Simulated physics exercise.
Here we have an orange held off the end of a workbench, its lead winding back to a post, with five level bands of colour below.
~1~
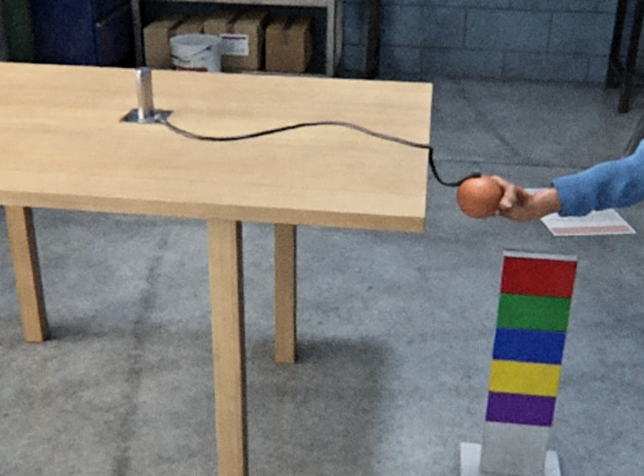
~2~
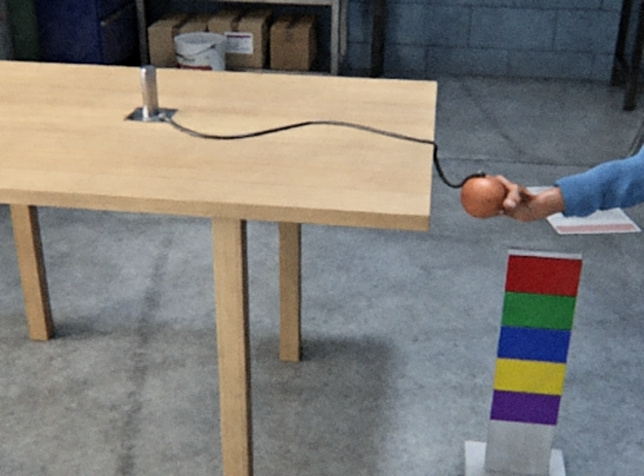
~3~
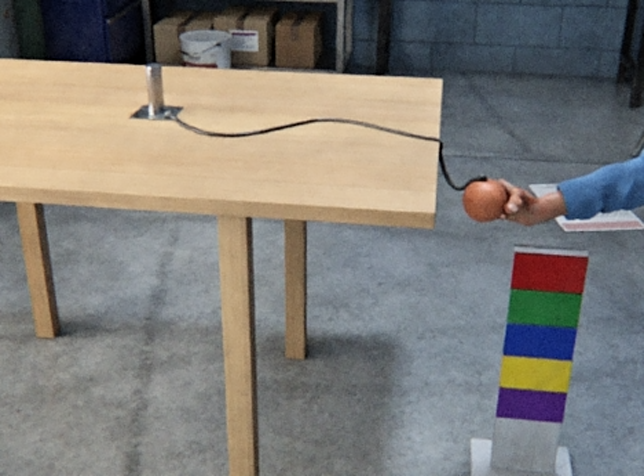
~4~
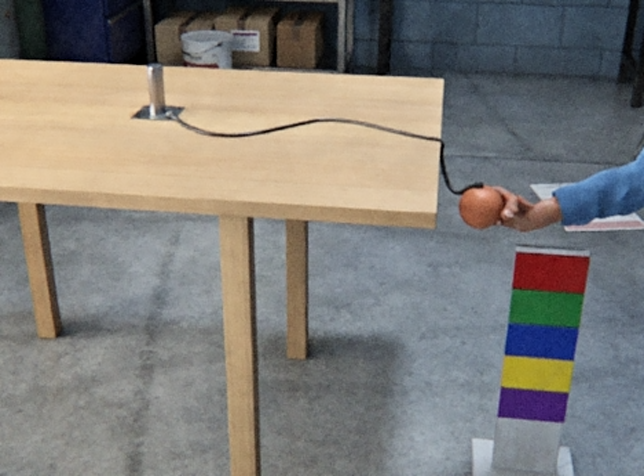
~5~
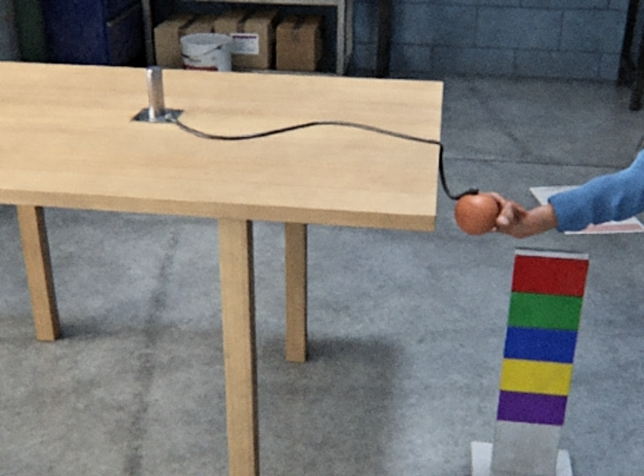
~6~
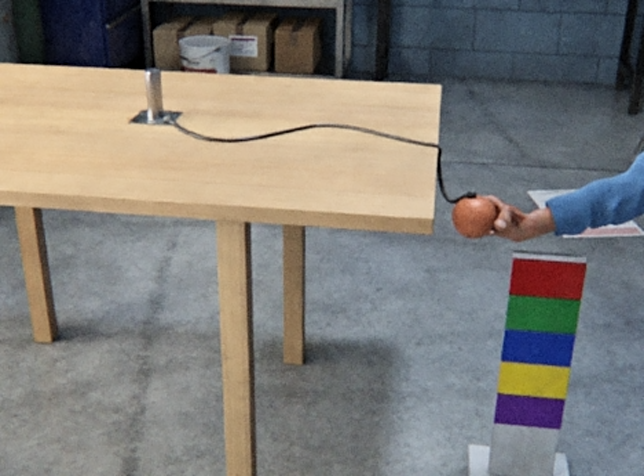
In a workshop, a hand holding a corded orange ball beyond a wooden table's edge, shifting slightly beside a colour-banded stand.
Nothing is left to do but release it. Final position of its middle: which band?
Band: Green.
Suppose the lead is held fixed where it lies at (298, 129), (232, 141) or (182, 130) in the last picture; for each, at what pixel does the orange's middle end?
First try near (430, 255), second near (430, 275), third near (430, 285).
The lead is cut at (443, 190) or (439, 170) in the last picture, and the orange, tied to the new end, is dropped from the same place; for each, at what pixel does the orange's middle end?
First (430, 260), then (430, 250).
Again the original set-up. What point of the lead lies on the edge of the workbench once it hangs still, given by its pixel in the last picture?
(392, 137), approximately.
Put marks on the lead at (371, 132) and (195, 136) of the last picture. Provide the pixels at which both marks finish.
You'll find the first mark at (415, 149) and the second mark at (227, 125).
Soon after, orange near (463, 303); level with green.
After that, orange near (400, 290); level with green.
And then, orange near (436, 301); level with green.
In the end, orange near (430, 301); level with green. Its middle rests at the green band.
